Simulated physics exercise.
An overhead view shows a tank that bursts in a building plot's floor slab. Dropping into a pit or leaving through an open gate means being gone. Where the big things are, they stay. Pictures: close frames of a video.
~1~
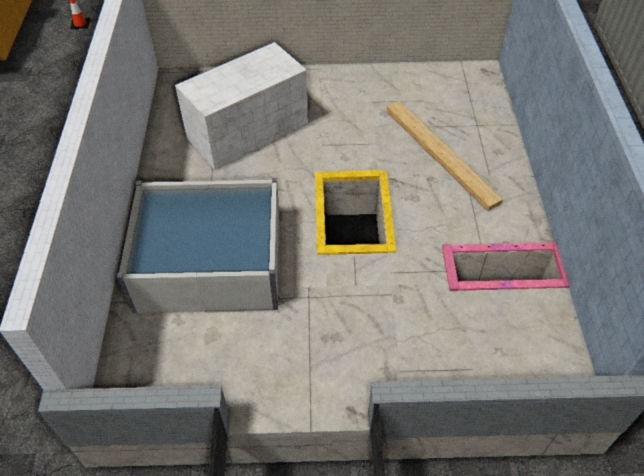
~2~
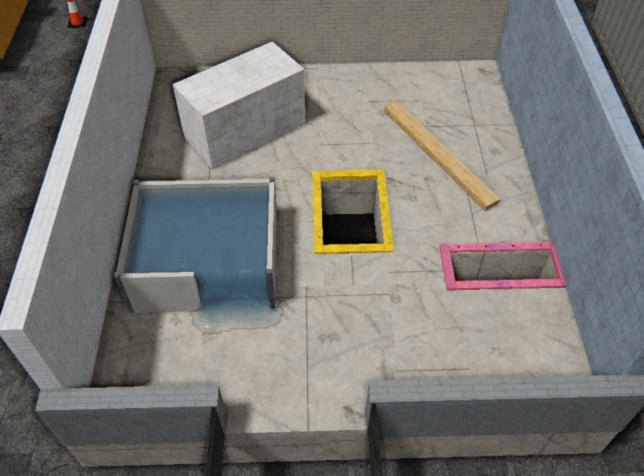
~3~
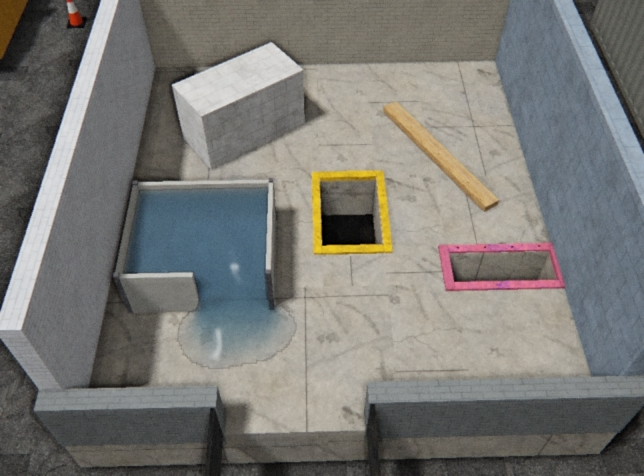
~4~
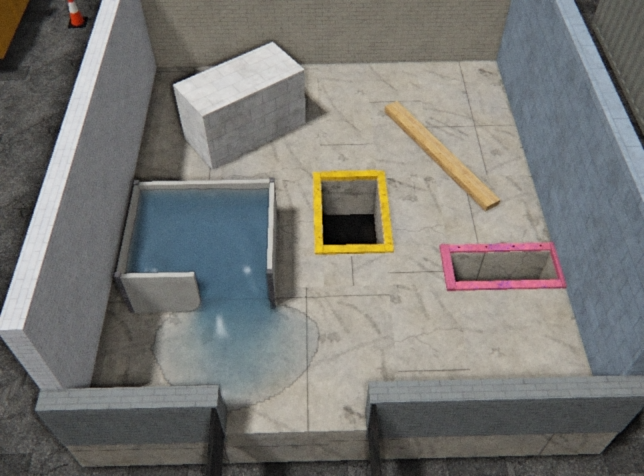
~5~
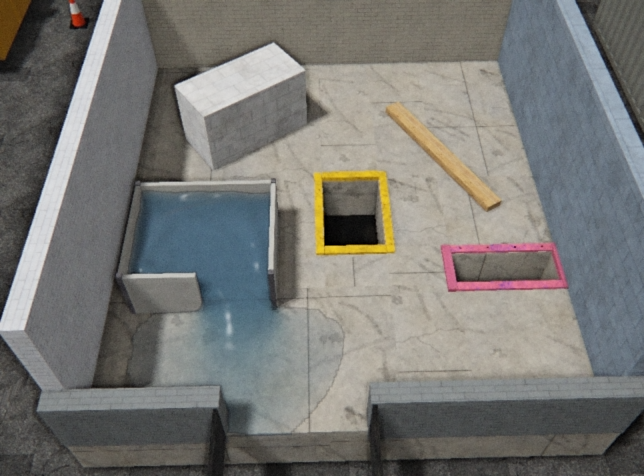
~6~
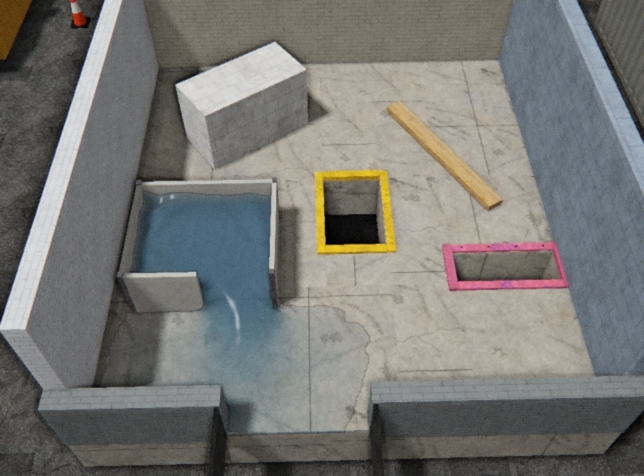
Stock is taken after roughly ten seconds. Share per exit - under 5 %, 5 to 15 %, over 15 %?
Result: The gate gets a big share of it - past fifteen per cent; the yellow pit gets hardly any of it - below five per cent; the pink pit gets hardly any of it - below five per cent.
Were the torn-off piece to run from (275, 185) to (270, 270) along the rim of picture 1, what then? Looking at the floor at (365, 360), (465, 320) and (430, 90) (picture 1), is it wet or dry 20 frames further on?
Note, points one to three: Reached and soaked / reached and soaked / unreached.
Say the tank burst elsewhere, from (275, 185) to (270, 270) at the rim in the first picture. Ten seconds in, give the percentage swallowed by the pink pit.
Pink 20 %.
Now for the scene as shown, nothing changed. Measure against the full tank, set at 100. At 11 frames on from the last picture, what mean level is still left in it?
About 46 %.
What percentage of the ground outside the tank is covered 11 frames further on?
That should be about 20 %.
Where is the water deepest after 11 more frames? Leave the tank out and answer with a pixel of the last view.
It should be close to (88, 417).
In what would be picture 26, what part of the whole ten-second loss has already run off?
About 60 per cent.
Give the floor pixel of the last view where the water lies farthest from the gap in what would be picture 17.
The wet point farthest out is around (585, 404).
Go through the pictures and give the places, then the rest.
Still water in the open tank at (203, 230), in the first frame.
The front is at (275, 318), out from the gap at (235, 296), in the second frame.
Water pours out at (234, 298) and has run to (204, 358), in the third frame.
The front is at a hidden place, out from the gap at (236, 298), in the fourth frame.
The front is at a hidden place, out from the gap at (237, 299), in the fifth frame.
Water pours out at (238, 298) and has run to a hidden place, in the sixth frame.
A moment on, water covers 15 % of the floor; the gate 11 %, the yellow pit 0 %, the pink pit 0 %.
Next, water covers 20 % of the floor; the gate 23 %, the yellow pit 0 %, the pink pit 0 %.
Then, water covers 30 % of the floor; the gate 35 %, the yellow pit 0 %, the pink pit 0 %.
Later, water covers 40 % of the floor; the gate 48 %, the yellow pit 0 %, the pink pit 1 %.
In the end, water covers 50 % of the floor; the gate 58 %, the yellow pit 0 %, the pink pit 1 %.
